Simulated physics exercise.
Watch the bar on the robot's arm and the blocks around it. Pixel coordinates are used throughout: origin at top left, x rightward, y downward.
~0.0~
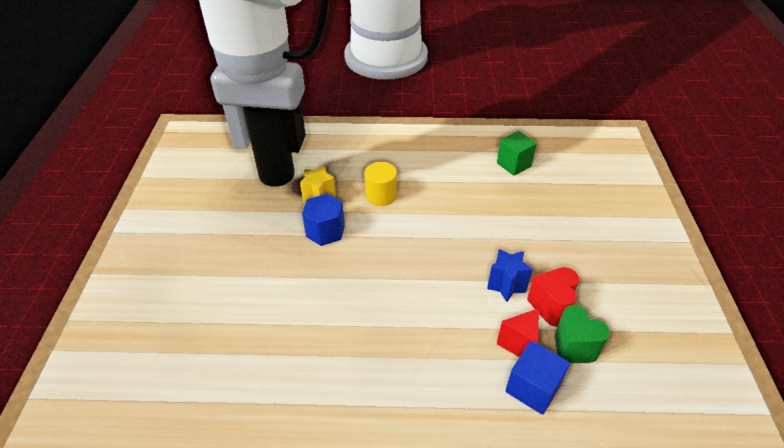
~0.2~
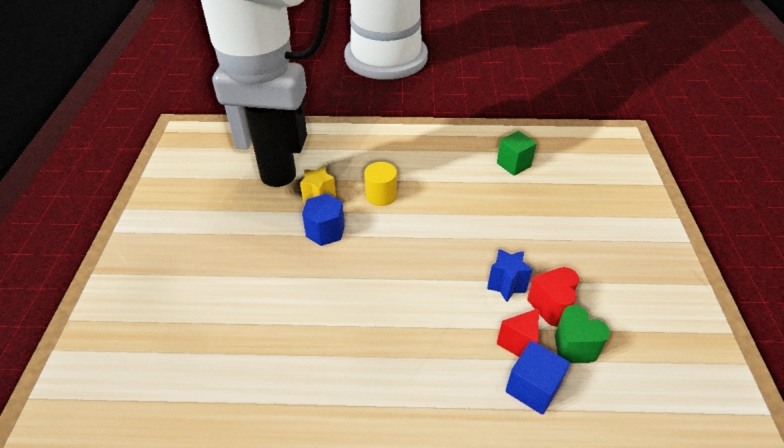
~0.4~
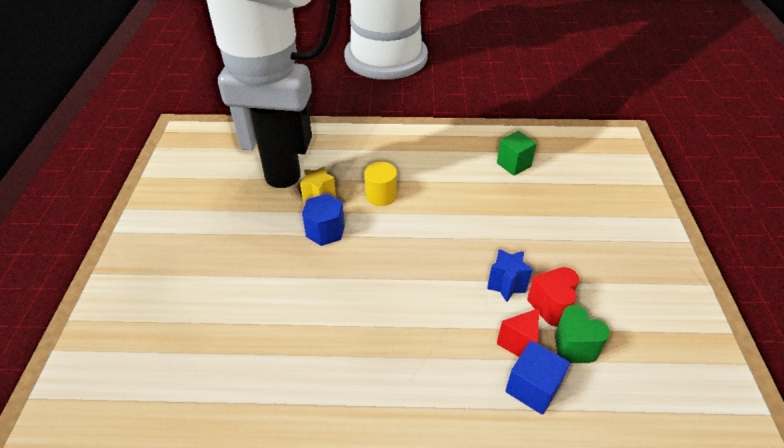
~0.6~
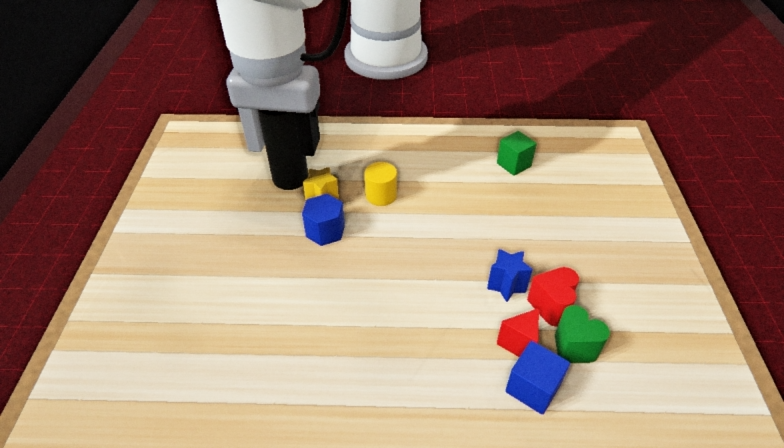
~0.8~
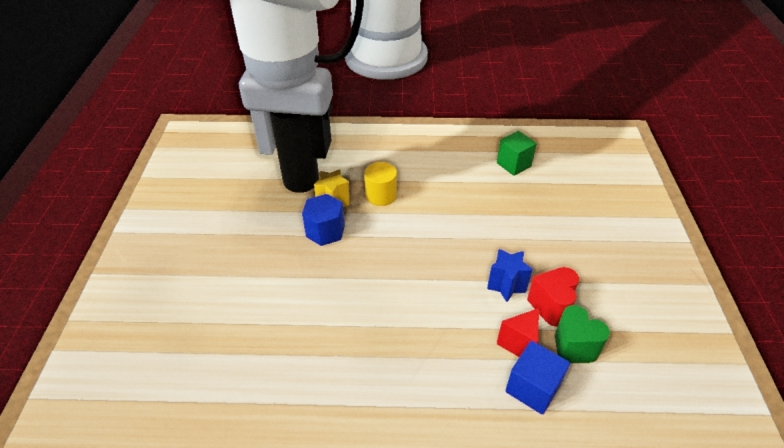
Robot arm moving its black bar slowly right, nudging a yellow star-shaped block toward a yellow cylinder beside a blue block.
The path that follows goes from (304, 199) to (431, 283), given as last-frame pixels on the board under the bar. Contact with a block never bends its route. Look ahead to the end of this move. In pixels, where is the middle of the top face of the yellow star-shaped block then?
The middle of its upper face will lie at (376, 194).
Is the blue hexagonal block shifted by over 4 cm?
Going by the path, yes.
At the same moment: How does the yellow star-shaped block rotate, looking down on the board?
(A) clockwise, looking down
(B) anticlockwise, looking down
B: Anticlockwise, looking down.
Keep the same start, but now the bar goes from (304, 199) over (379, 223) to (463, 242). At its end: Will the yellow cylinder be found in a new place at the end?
I expect so.
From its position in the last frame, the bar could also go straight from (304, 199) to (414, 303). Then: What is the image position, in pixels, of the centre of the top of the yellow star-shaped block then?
Just about (358, 190).
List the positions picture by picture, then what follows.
Bar tip at (277, 176); block tops, blue hexagonal block at (322, 207); yellow star-shaped block at (317, 176); yellow cylinder at (381, 172), in the first picture.
Bar at (279, 177); blocks unchanged, in the second picture.
Bar at (283, 178); blocks unchanged, in the third picture.
Bar at (291, 180); yellow star-shaped block at (320, 177), in the fourth picture.
Bar at (302, 182); blue hexagonal block at (322, 207); yellow star-shaped block at (331, 179); yellow cylinder at (381, 172), in the fifth picture.
On the path given first. One third of the way, bar at (342, 208); blue hexagonal block at (339, 231), turned 40° clockwise; yellow star-shaped block at (371, 190), turned 45° anticlockwise.
Two thirds of the way, bar at (385, 236); blue hexagonal block at (353, 250), turned 115° clockwise; yellow star-shaped block at (376, 194), turned 75° anticlockwise.
At the end, bar at (433, 266); blue hexagonal block at (353, 251), turned 115° clockwise; yellow star-shaped block at (376, 194), turned 75° anticlockwise; yellow cylinder in place.
